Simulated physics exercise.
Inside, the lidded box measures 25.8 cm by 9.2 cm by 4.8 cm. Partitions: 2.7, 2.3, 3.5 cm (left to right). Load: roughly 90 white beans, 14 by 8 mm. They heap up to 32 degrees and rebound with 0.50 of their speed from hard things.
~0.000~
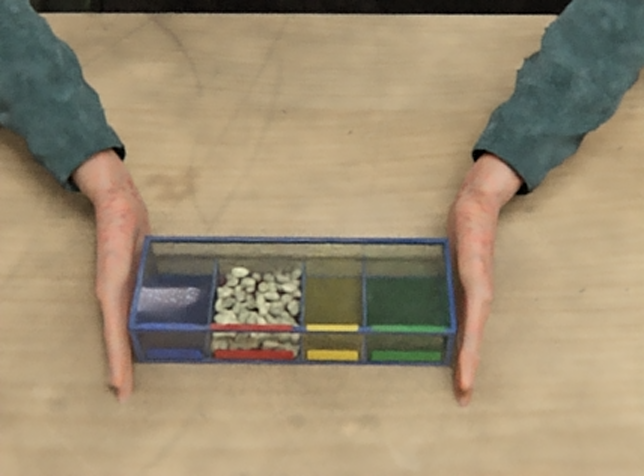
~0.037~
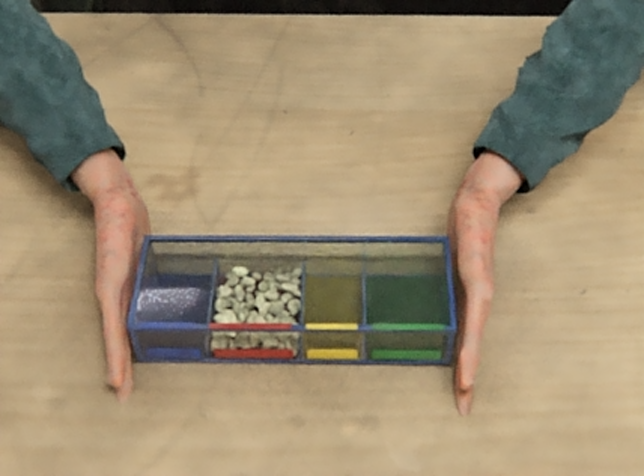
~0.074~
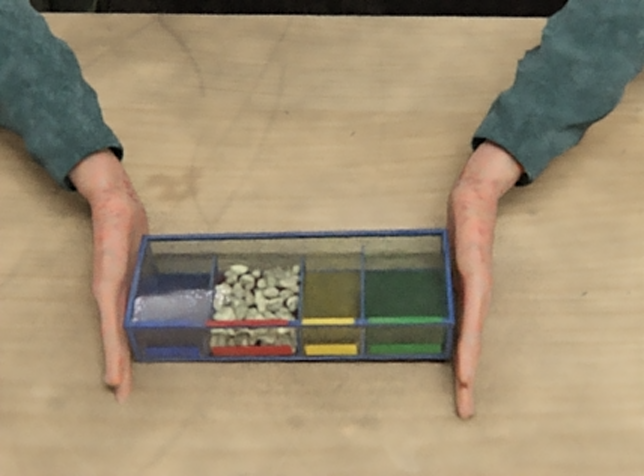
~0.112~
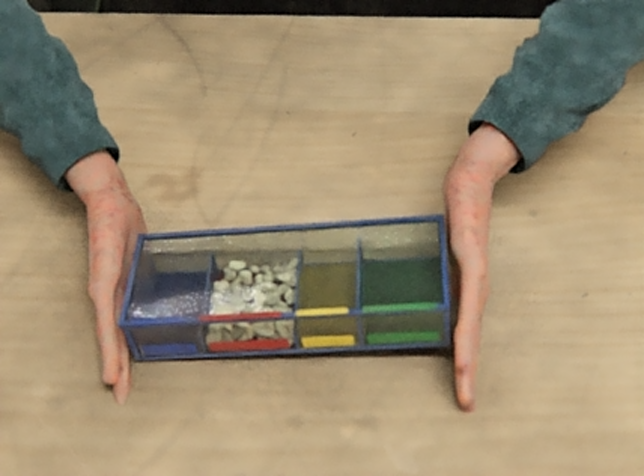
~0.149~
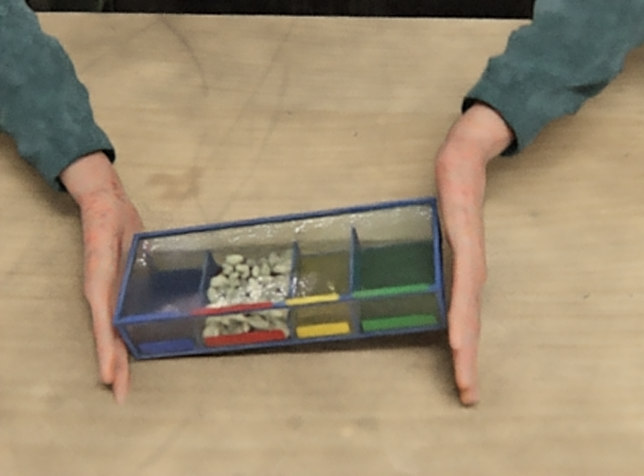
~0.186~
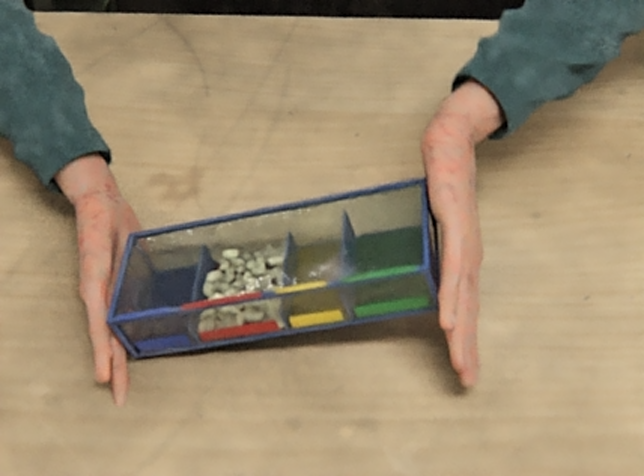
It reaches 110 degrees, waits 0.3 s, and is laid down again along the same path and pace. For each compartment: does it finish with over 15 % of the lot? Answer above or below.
Red compartment: Below; blue compartment: Above; green compartment: Below; yellow compartment: Below.
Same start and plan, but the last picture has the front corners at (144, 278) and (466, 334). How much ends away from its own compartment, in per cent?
Then about 100 per cent.
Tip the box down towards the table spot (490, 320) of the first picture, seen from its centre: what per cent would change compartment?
About 100 per cent.
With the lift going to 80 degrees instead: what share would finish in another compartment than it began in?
About 55 per cent.
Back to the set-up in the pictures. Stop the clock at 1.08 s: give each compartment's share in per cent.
Red 10; blue 90; green 0; yellow 0.
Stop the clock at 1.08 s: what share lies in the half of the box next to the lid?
Some 80 per cent.
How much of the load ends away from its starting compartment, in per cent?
About 100 per cent.
Then, at 1.08 s, tilt 110 degrees; red 10 %, blue 90 %.
After 1.67 s, tilt 59 degrees; blue 100 %.
Then, at 2.32 s, tilt 0 degrees; blue 100 %.
By 2.6 s all is still; red 0 %, blue 100 %, green 0 %, yellow 0 %.
